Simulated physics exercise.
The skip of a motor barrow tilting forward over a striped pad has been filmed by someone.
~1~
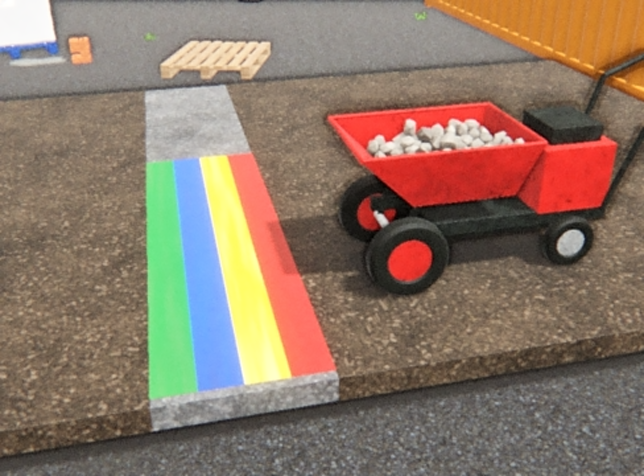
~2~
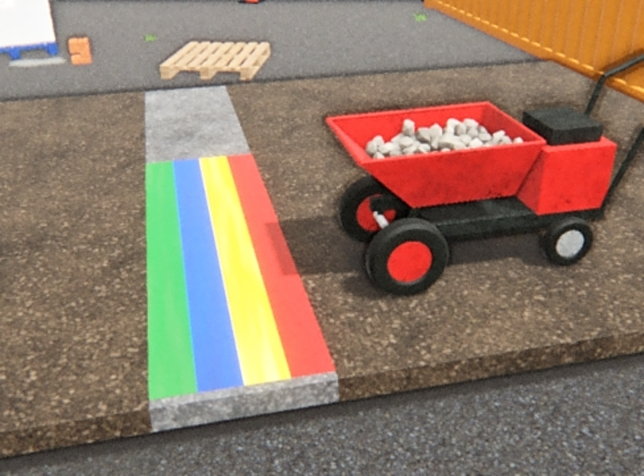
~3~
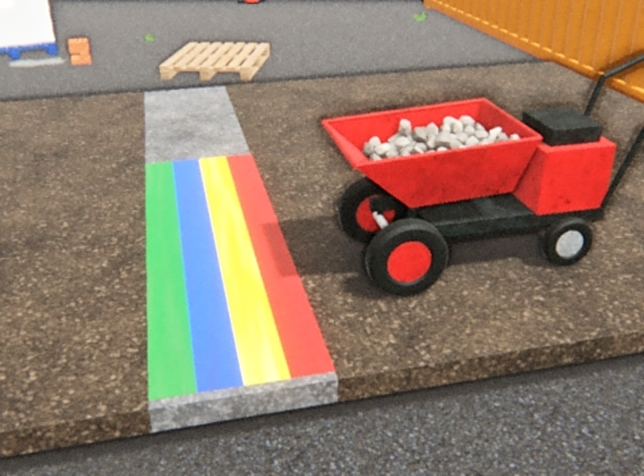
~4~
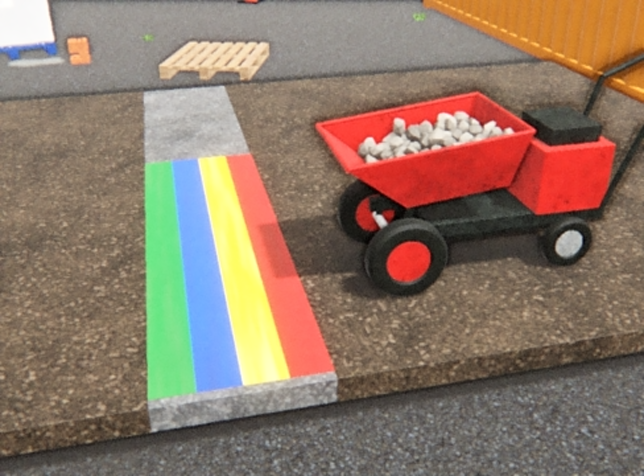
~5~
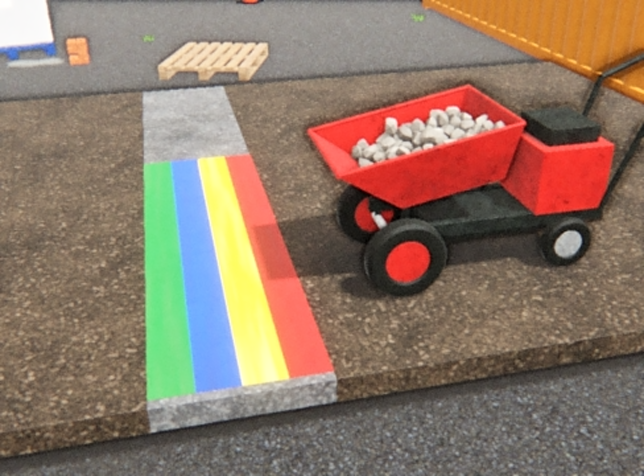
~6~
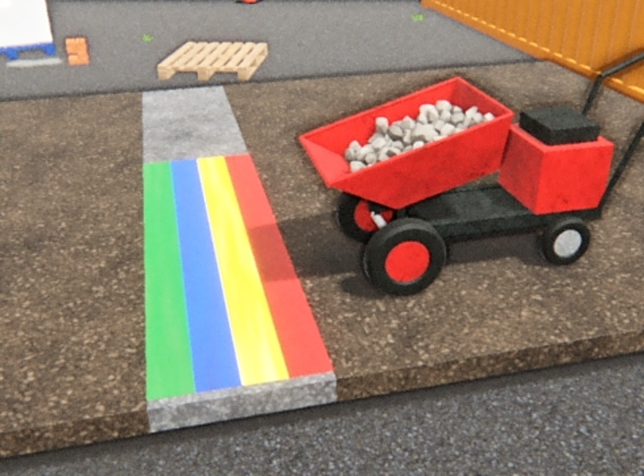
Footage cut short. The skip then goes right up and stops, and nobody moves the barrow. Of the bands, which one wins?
The yellow band wins.
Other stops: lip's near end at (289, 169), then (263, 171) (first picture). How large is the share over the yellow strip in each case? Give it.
Close to 0 in a hundred, and close to 0 in a hundred.
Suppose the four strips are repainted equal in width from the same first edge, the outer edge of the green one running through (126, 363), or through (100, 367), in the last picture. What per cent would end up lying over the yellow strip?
I get 30 % for the first one and 30 % for the second.
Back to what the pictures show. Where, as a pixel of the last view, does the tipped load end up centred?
Roughly pixel (234, 280).
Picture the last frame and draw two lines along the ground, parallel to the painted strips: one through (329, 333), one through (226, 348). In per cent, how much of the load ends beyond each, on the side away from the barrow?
Estimate: 70 % and 20 %, respectively.
Shortly afterwards, skip tipped steeply; the whole lot in the skip.
Next, skip tipped right over; the bulk in the skip; a little over the red strip; near a quarter over the yellow strip; only a few over the blue strip.
Some moments later, skip tipped right over; near a quarter in the skip; a little over the red strip; near a third over the yellow strip; near a quarter over the blue strip; a little over the green strip; only a few off the paint.
In the end, skip tipped right over; near a quarter in the skip; a little over the red strip; near a third over the yellow strip; near a quarter over the blue strip; a little over the green strip; a little off the paint.
